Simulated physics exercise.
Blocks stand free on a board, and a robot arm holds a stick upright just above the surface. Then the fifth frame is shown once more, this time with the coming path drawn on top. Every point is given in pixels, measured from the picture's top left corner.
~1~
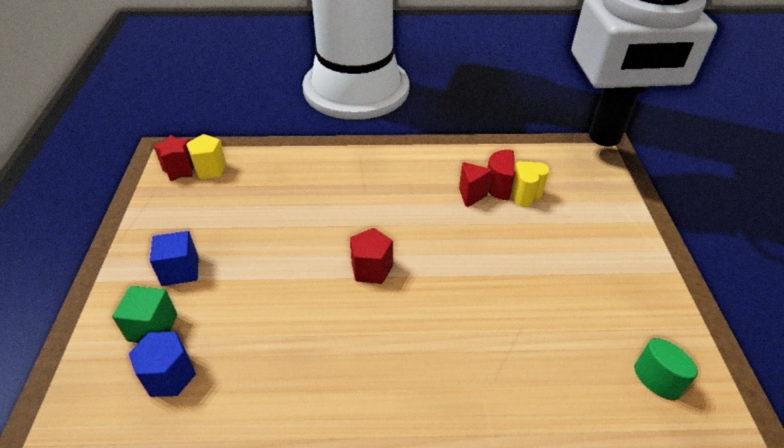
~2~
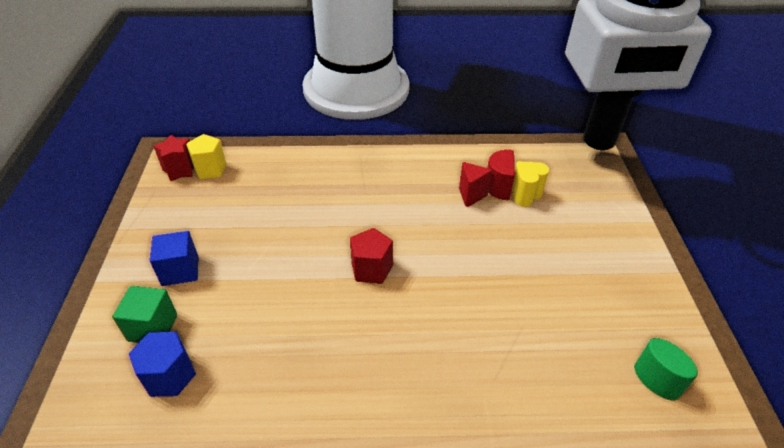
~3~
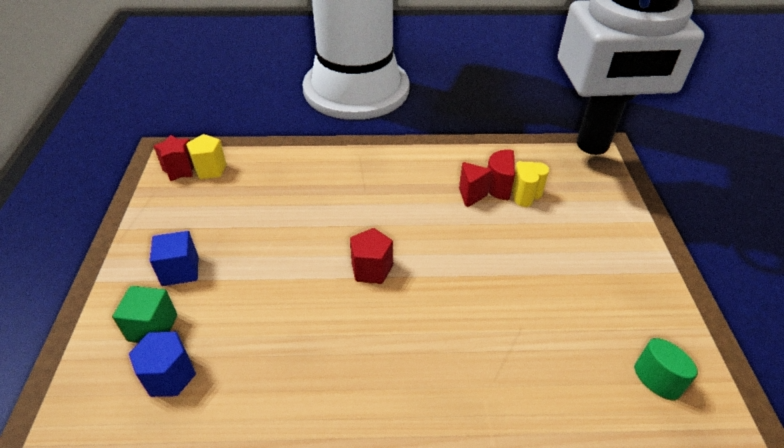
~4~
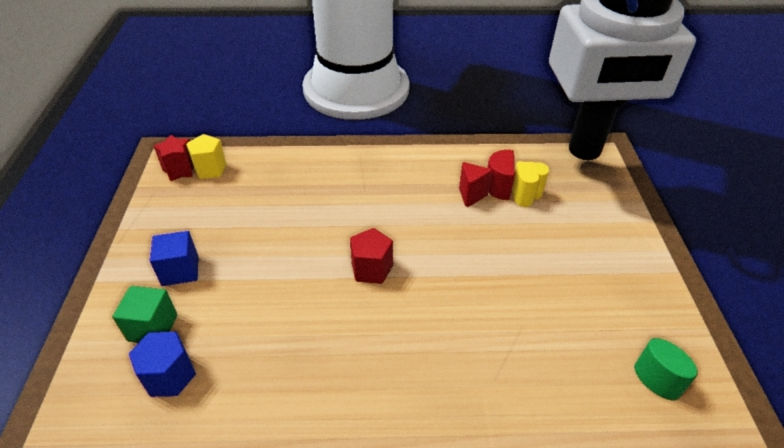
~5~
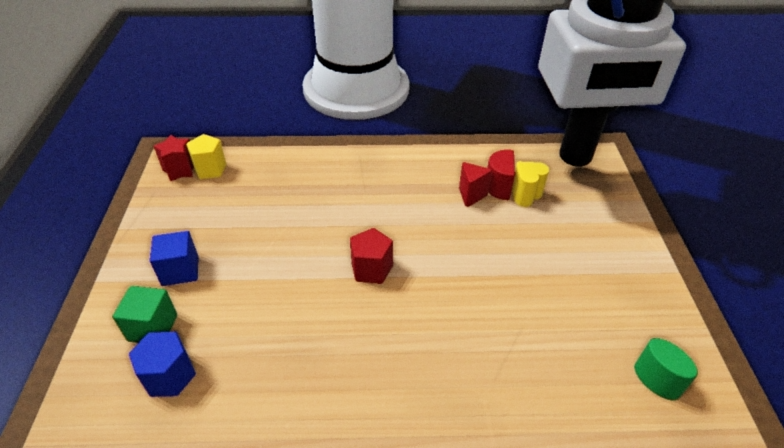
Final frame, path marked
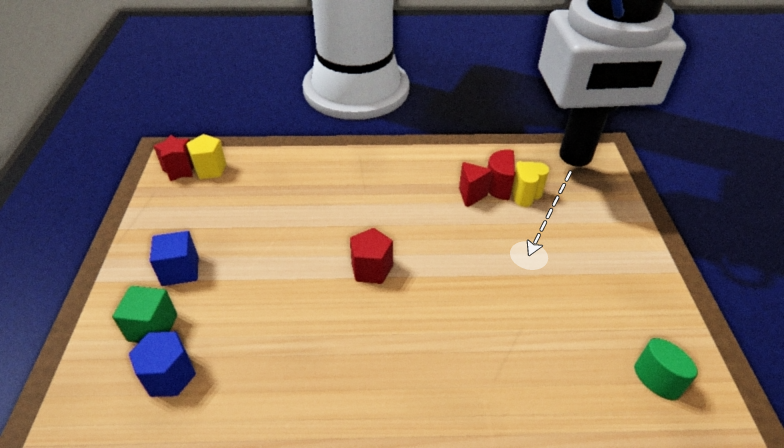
On a wooden board scattered with red, yellow, blue and green blocks, a robot arm holding a black stick upright moved slightly left and toward the viewer near the top right corner, touching nothing.
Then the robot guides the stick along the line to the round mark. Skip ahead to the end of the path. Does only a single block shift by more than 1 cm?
Answer: Yes.
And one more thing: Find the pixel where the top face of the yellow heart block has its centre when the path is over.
Close to (519, 181).
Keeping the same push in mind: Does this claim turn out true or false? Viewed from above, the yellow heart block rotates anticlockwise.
That statement is not accurate.
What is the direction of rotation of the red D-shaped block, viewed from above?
It twists with the clock when seen from above.
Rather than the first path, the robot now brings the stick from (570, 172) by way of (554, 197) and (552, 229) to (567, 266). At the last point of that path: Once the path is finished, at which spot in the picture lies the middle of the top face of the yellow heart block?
The middle of its top is at (522, 181).
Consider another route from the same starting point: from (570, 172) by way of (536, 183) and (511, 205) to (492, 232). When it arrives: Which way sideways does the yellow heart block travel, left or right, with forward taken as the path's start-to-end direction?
Heads left.
Path on the board, from (570, 172) directly to (529, 255).
On the path given first. One third of the way, stick (562, 182); nothing pushed yet.
Two thirds of the way, stick (548, 210); red triangle (472, 170); red D-shaped block (501, 160), turned 20° clockwise; yellow heart block (519, 181), turned 70° clockwise.
At the end, stick (533, 241); red triangle (472, 170); red D-shaped block (501, 160), turned 20° clockwise; yellow heart block (519, 181), turned 70° clockwise.
